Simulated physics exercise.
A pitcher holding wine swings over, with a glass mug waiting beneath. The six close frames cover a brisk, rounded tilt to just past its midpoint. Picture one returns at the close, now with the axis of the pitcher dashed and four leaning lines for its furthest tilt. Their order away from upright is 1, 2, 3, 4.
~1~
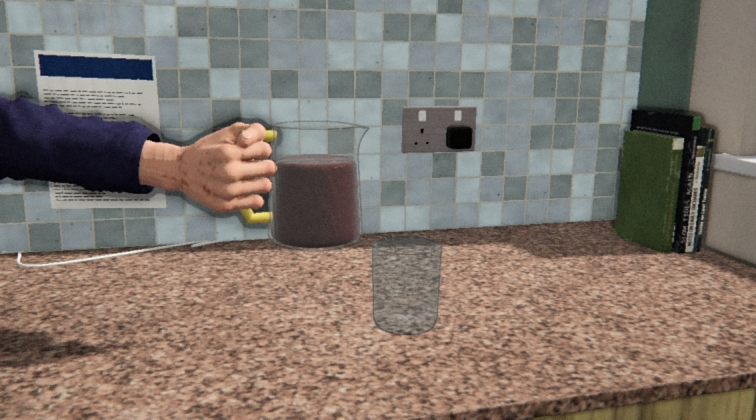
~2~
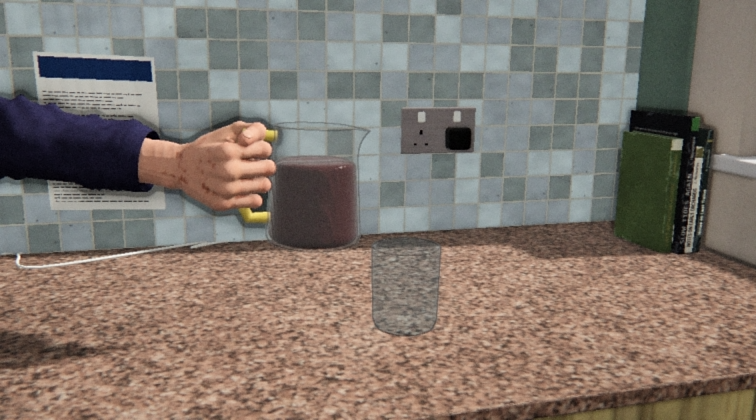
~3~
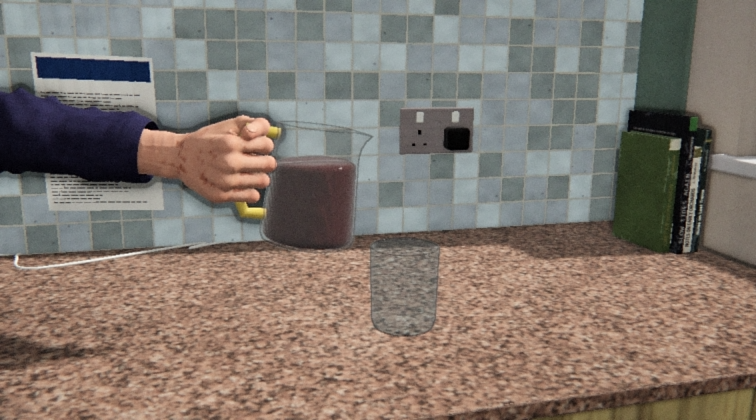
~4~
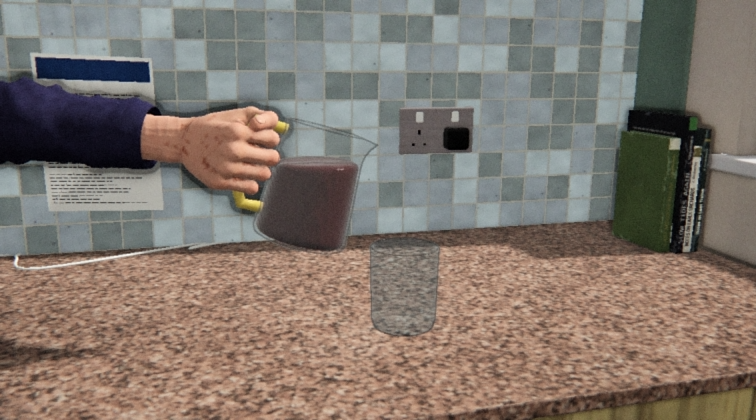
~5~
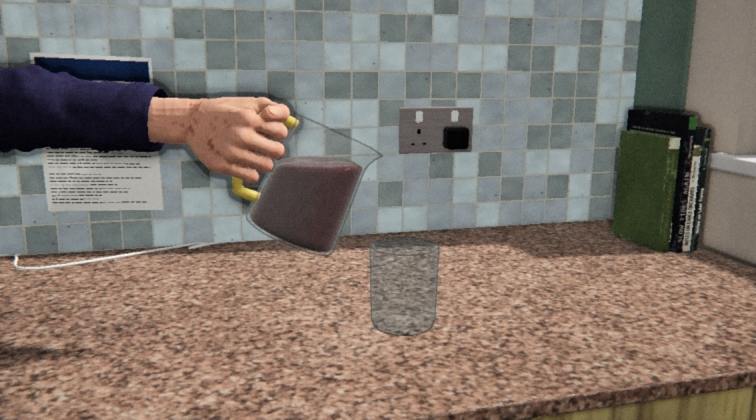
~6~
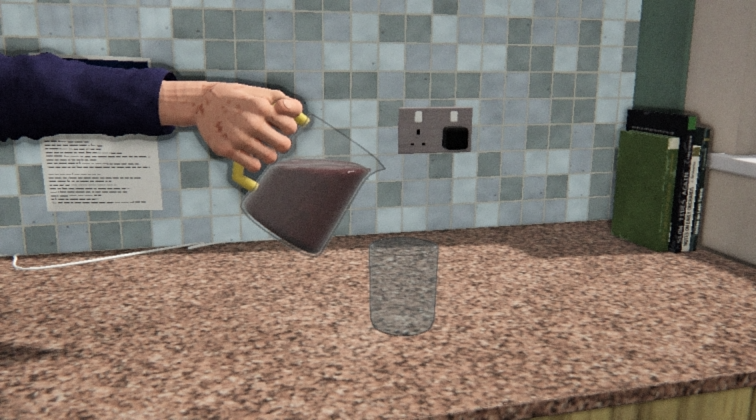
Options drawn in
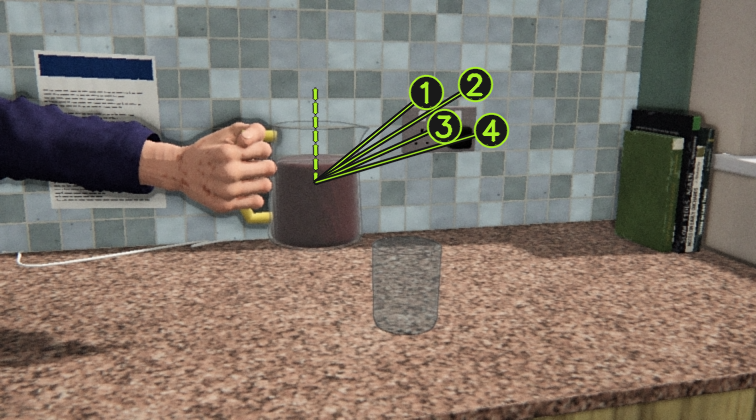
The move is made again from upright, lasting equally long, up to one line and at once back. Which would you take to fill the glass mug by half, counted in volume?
Best: 3.
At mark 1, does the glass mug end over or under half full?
Under.
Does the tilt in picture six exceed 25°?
Yes, it does.
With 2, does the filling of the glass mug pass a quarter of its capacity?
Yes.
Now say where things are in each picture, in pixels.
In the first picture, upright, lip at (367, 127); rim of the glass mug round (407, 244); nothing has left yet.
In the second picture, upright, lip at (368, 130); nothing has left yet.
In the third picture, tipped about 7°, lip at (371, 135); nothing has left yet.
In the fourth picture, tipped about 15°, lip at (376, 144); nothing has left yet.
In the fifth picture, tipped about 25°, lip at (381, 155); nothing has left yet.
In the sixth picture, tipped about 35°, lip at (383, 167); nothing has left yet.
In lime, 1 at (413, 103); 2 at (460, 93); 3 at (428, 132); 4 at (475, 135).
If 1 is chosen, the glass mug ends with about 17 % of what it can hold.
If 2 is chosen, the glass mug ends with about 32 % of what it can hold.
If 3 is chosen, the glass mug ends with about 53 % of what it can hold.
If 4 is chosen, the glass mug ends with about 74 % of what it can hold.
